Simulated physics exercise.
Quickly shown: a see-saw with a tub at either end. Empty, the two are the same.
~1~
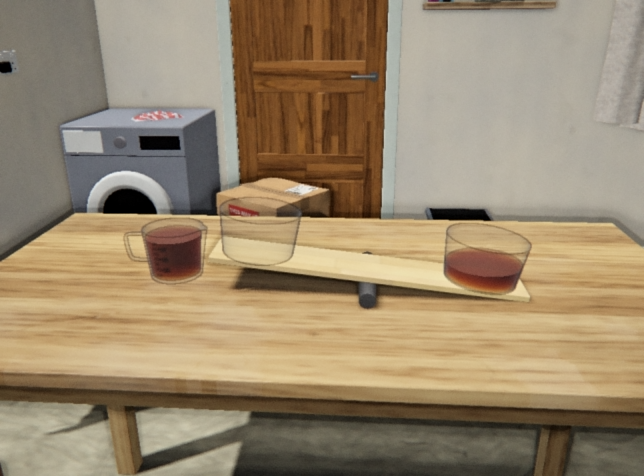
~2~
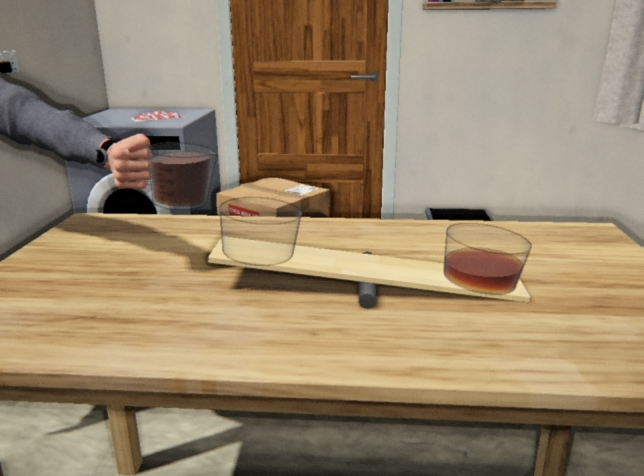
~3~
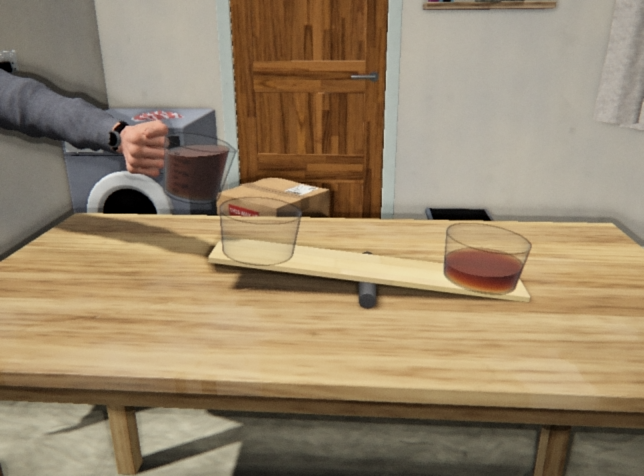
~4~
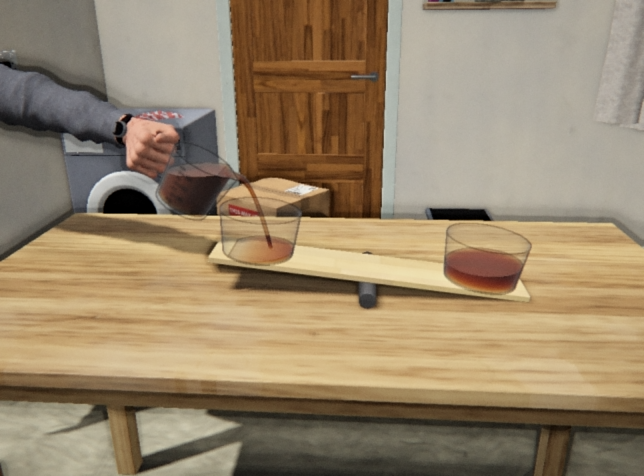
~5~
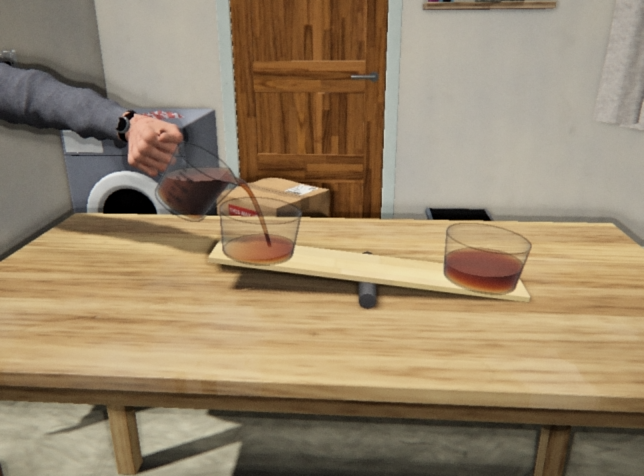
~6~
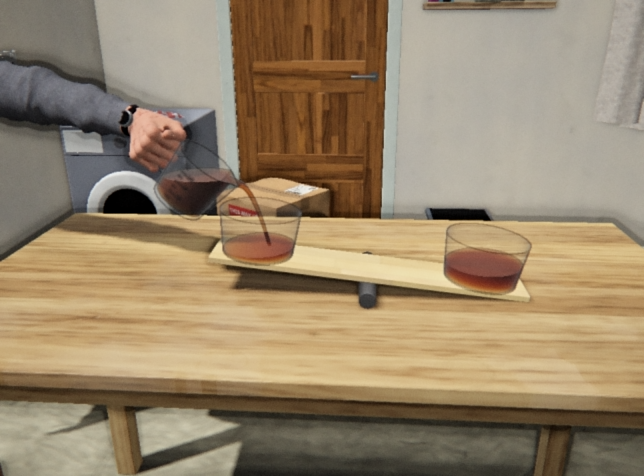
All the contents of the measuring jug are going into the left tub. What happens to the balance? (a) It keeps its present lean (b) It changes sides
b.
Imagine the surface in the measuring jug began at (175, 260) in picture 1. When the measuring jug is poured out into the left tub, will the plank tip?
Verdict: Keeps its lean.
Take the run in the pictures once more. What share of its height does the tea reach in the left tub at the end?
Roughly 55 per cent of the height.
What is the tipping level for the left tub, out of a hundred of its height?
I reckon close to 40 in a hundred.
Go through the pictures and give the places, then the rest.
The first frame shows before the pour; measuring jug (175, 249) about three quarters full; left tub (260, 230) empty, raised; right tub (484, 257) about a third full, on the low side.
In the second frame, the measuring jug is on its way; pipe (367, 299); left tub (260, 230) empty.
The third frame shows the tea nears the lip; measuring jug (195, 166) about three quarters full; left tub (260, 230) empty.
The fourth frame shows pouring; pipe (367, 299); left tub nearly empty, surface at (258, 248); right tub about a third full, surface at (483, 262).
The fifth frame shows pouring; measuring jug (194, 182) tipped 35° with nearly all of its load; left tub (260, 230) nearly empty.
The sixth frame shows pouring; pipe (367, 299); left tub nearly empty, surface at (259, 245); right tub about a third full, surface at (483, 262).
A moment on, the left tub is about a third full; the plank leans as before.
Further on, the left tub is about half full; the plank has swung over, and that end is down.
When it is over, the left tub is about half full; the plank has swung over, and that end is down.
